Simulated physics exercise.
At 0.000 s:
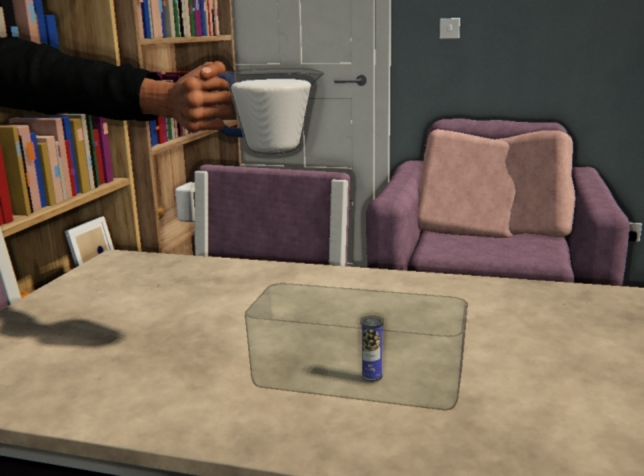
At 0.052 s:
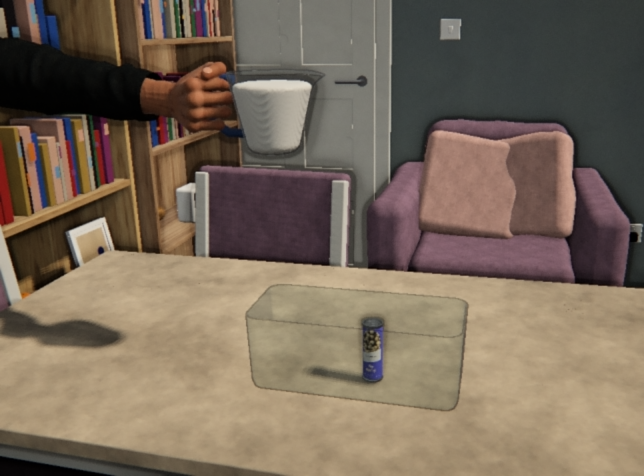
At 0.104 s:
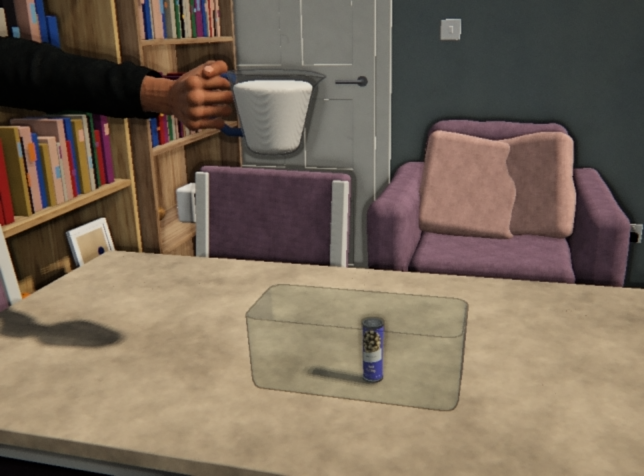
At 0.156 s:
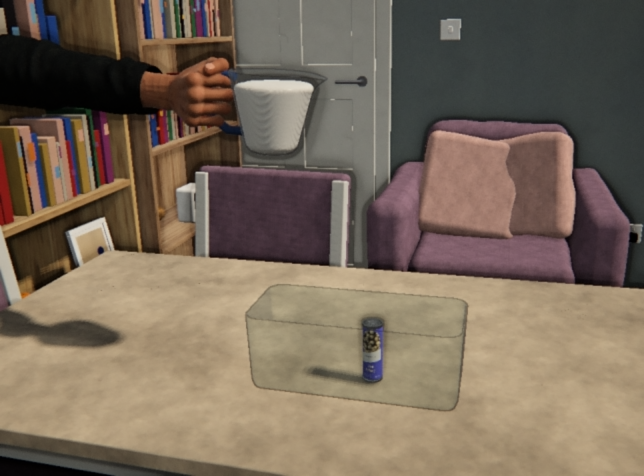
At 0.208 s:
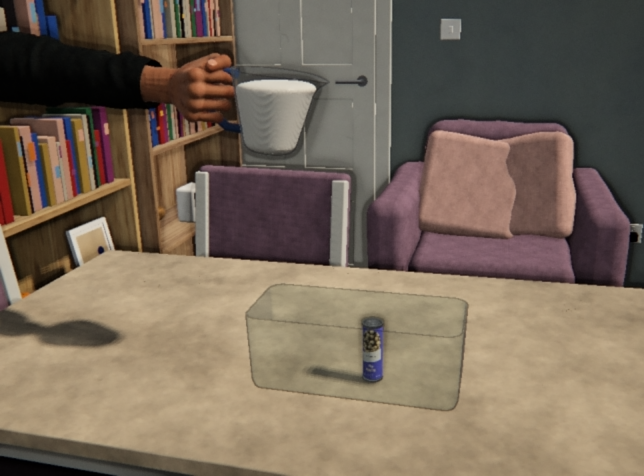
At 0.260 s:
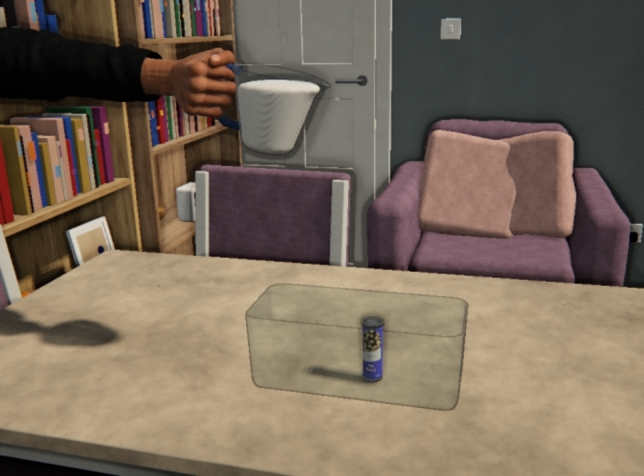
To begin with, a hand at the upper left holds a clear measuring jug of milk level above a table, where a small blue tin stands inside a transparent basin. The hand then gradually tilts the jug slightly, its spout dipping to the right, while the tin and basin stay still.
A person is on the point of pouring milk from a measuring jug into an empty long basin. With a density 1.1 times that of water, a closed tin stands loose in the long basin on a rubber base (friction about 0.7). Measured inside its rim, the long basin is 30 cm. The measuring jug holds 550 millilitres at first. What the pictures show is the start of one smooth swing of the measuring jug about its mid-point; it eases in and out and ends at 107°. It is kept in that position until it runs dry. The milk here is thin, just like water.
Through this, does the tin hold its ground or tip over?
The tin holds its ground.
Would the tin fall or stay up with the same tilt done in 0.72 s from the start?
The tin stays on its base.
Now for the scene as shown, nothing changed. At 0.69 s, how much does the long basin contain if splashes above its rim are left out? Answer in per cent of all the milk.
Near 5 in a hundred.
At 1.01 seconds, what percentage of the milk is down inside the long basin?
Roughly 60 %.
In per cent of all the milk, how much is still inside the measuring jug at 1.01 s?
Roughly 10 per cent.
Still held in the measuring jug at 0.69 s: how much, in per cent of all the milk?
66 %.
After 0.69 s the tilt is 66° and 65 per cent is still to pour; the tin stands where it began.
After 1.01 s the tilt is 100° and 9 per cent is still to pour; the tin stands where it began.
After 1.35 s the tilt is 107° and 0 per cent is still to pour; the tin stands where it began.
After 1.71 s the tilt is 107° and 0 per cent is still to pour; the tin stands where it began.
In the end the tin stands where it began.
